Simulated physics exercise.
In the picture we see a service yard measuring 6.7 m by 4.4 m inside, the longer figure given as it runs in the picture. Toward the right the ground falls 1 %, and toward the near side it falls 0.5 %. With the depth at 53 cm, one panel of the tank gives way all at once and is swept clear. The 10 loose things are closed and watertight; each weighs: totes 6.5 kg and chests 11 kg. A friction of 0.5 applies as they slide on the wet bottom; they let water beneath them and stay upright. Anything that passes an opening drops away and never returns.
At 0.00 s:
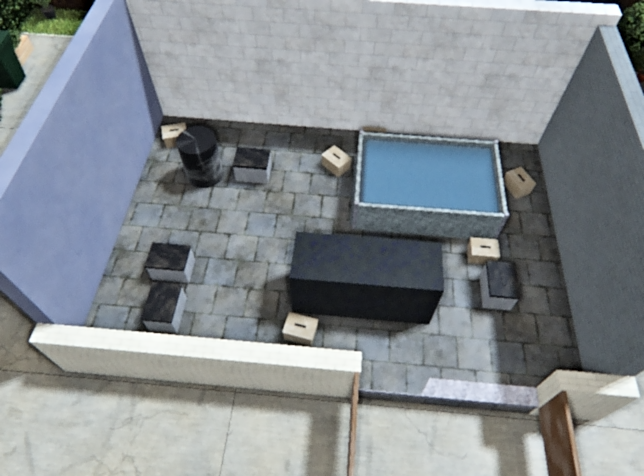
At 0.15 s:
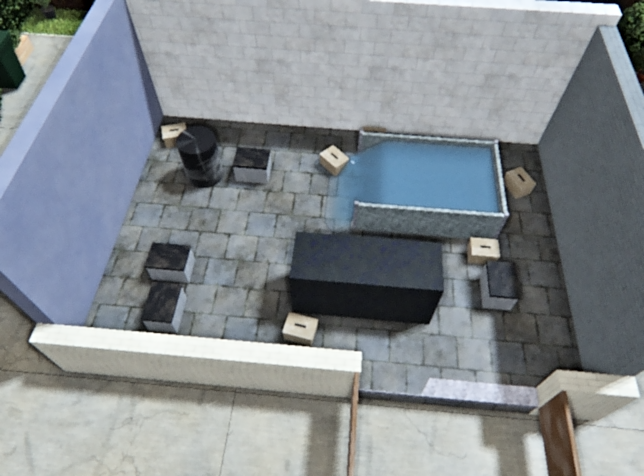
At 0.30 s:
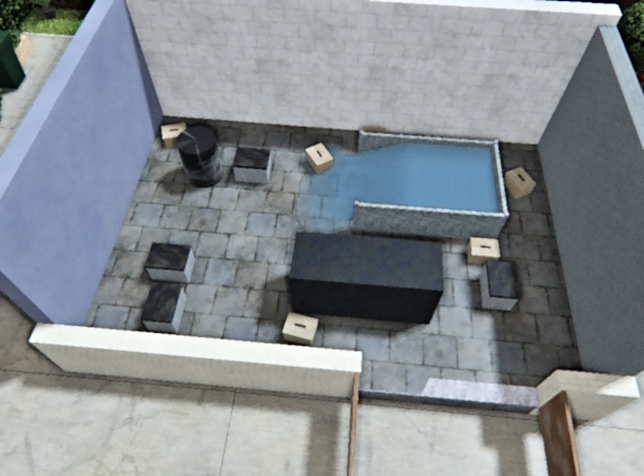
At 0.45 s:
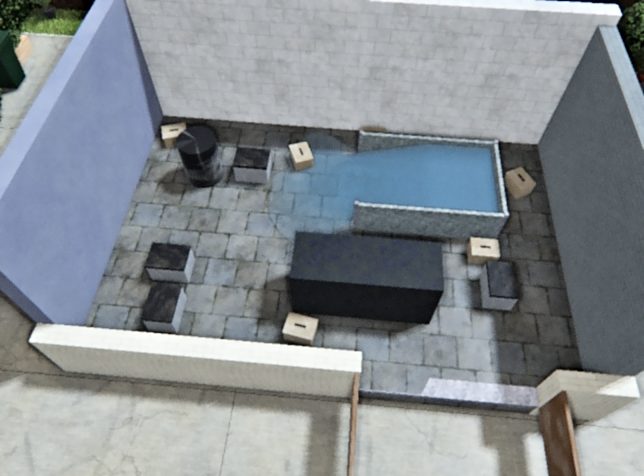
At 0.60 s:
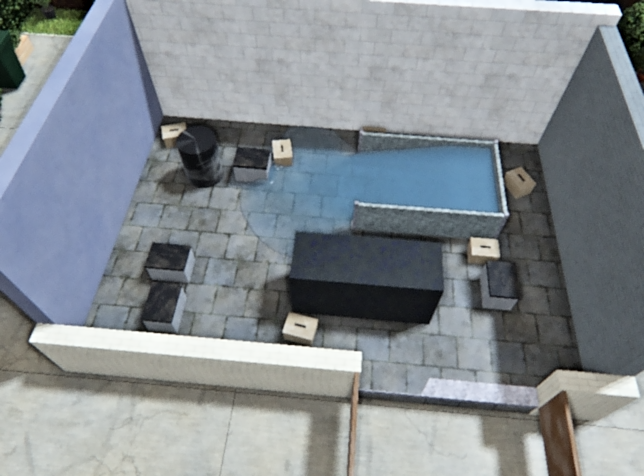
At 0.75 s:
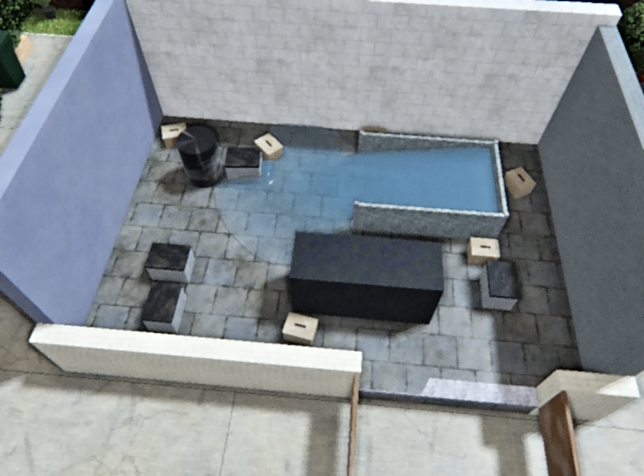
In a walled yard, water spreads left from an open-sided tank, pushing a pale box along.
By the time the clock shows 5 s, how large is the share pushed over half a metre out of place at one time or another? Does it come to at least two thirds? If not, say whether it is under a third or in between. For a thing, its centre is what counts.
I'd guess the moved share is a medium one, a third to two thirds.
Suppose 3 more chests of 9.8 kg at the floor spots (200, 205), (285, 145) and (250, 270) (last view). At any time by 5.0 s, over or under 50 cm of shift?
Each in turn ends up beyond the limit, beyond the limit, beyond the limit.
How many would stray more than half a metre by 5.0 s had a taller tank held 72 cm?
6.
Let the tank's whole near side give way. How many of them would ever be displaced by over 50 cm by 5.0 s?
Count: 2.
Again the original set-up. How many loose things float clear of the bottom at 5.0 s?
I'd say 5 of them.
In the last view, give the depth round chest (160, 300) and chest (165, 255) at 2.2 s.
4 and 6 cm.
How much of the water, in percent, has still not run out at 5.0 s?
Roughly 100 percent.
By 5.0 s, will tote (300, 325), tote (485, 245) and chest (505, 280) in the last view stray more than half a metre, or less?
Well, in turn that's topping it, not reaching it, not reaching it.
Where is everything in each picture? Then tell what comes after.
In the first frame, a tote at (336, 156) rests on the ground; a chest at (251, 157) rests on the ground; 3.0 m2 under water; 0 of 10 have shifted.
In the second frame, a tote at (334, 156) rests on the ground, 3 cm from its start; a chest at (251, 157), on the bottom; water covers 3.6 m2; 0 of 10 have shifted.
In the third frame, a tote at (319, 154) rests on the ground, 29 cm from its start; a chest at (251, 157) rests on the ground; 4.4 m2 under water; 1 of 10 have shifted.
In the fourth frame, a tote at (301, 152), on the bottom, 59 cm from its start; a chest at (251, 157) rests on the ground; water covers 5.5 m2; 1 of 10 have shifted.
In the fifth frame, a tote at (282, 149), on the bottom, 92 cm from its start; a chest at (251, 157) rests on the ground; 6.6 m2 under water; 1 of 10 have shifted.
In the sixth frame, a tote at (269, 144), on the bottom, 116 cm from its start; a chest at (243, 156) rests on the ground, 14 cm from its start; water covers 7.8 m2; 2 of 10 have shifted.
After 1.1 s 1 of 10 are over 50 cm from their spots; 0 afloat.
After 2.2 s 2 of 10 are over 50 cm from their spots; 3 afloat.
After 3.5 s 4 of 10 are over 50 cm from their spots; 5 afloat.
After 5.0 s 6 of 10 are over 50 cm from their spots, and 6 have been at some point; 5 afloat.
